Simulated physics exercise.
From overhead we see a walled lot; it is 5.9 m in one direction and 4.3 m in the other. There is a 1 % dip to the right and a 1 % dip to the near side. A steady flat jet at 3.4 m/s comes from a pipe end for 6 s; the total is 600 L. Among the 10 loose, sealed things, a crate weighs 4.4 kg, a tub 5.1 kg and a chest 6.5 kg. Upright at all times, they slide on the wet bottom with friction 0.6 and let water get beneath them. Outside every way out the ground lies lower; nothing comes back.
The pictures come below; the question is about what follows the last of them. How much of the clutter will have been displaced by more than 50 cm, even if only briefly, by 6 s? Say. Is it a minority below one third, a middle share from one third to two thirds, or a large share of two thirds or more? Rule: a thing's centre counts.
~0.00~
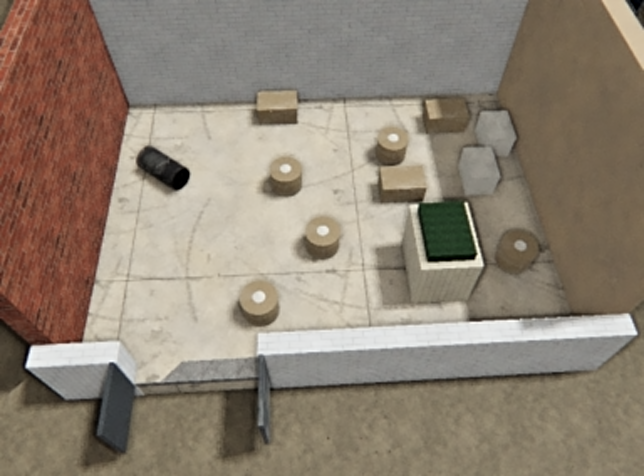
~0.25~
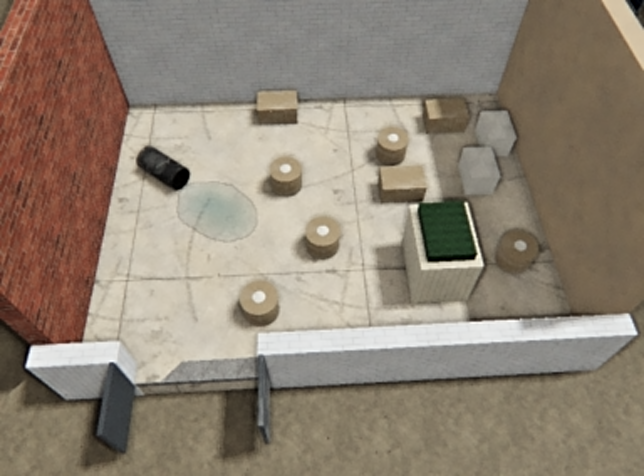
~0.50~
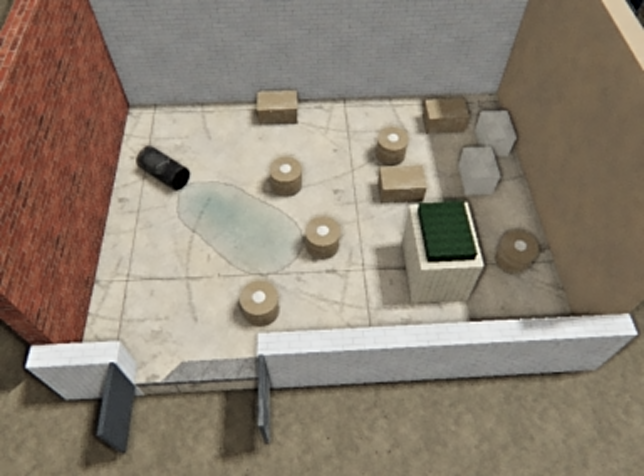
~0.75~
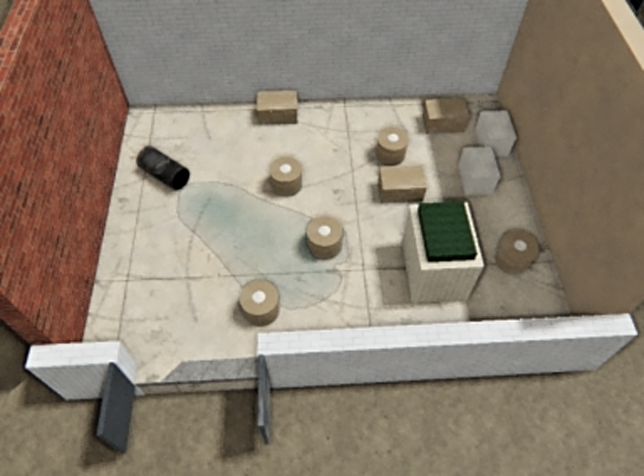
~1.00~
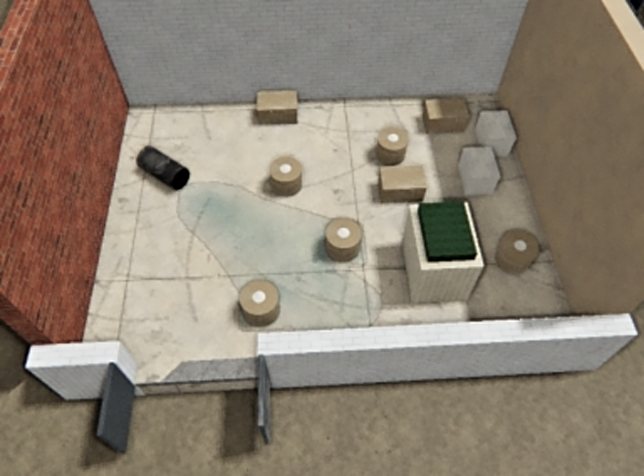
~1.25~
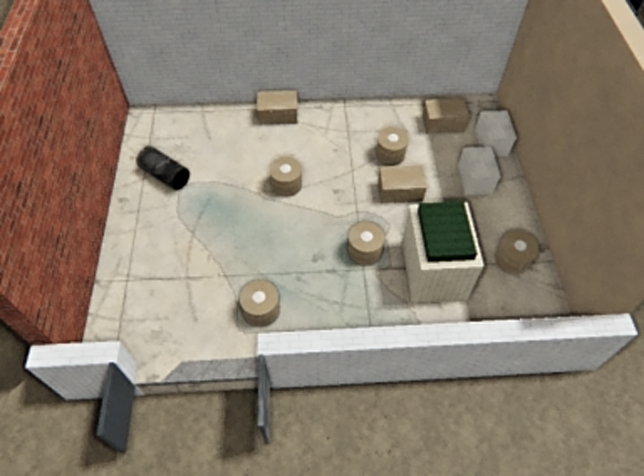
A minority below one third.
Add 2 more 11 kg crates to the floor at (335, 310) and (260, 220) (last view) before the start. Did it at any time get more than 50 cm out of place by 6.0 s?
Beyond, beyond.
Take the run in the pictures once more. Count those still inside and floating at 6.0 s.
2.
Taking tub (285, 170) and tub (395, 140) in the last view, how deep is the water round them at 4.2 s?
Depth approx. 0 cm / 0 cm.
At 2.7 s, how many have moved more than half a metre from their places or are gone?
By then the count is 1.
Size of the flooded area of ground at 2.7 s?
Wet: Near 7.5 m2.
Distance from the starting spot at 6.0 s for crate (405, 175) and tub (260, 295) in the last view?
In that order: 0 cm, 20 cm.
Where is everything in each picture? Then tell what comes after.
A tub at (323, 231), on the bottom; a tub at (259, 297), on the bottom; 0.0 m2 under water; 0 of 10 have shifted, in the first picture.
A tub at (323, 231) rests on the ground; a tub at (259, 297), on the bottom; 0.8 m2 under water; 0 of 10 have shifted, in the second picture.
A tub at (323, 231), on the bottom; a tub at (259, 297) rests on the ground; water covers 1.5 m2; 0 of 10 have shifted, in the third picture.
A tub at (324, 231), on the bottom; a tub at (259, 297) rests on the ground; 2.3 m2 under water; 0 of 10 have shifted, in the fourth picture.
A tub at (343, 233), on the bottom, 27 cm from its start; a tub at (259, 297), on the bottom; 3.3 m2 under water; 1 of 10 have shifted, in the fifth picture.
A tub at (366, 237), on the bottom, 56 cm from its start; a tub at (259, 297), on the bottom; water covers 4.3 m2; 1 of 10 have shifted, in the sixth picture.
After 1.8 s 1 of 10 are over 50 cm from their spots; 0 afloat.
After 2.7 s 1 of 10 are over 50 cm from their spots; 1 afloat.
After 4.2 s 1 of 10 are over 50 cm from their spots; 0 afloat.
After 6.0 s 2 of 10 are over 50 cm from their spots, and 2 have been at some point; 2 afloat.
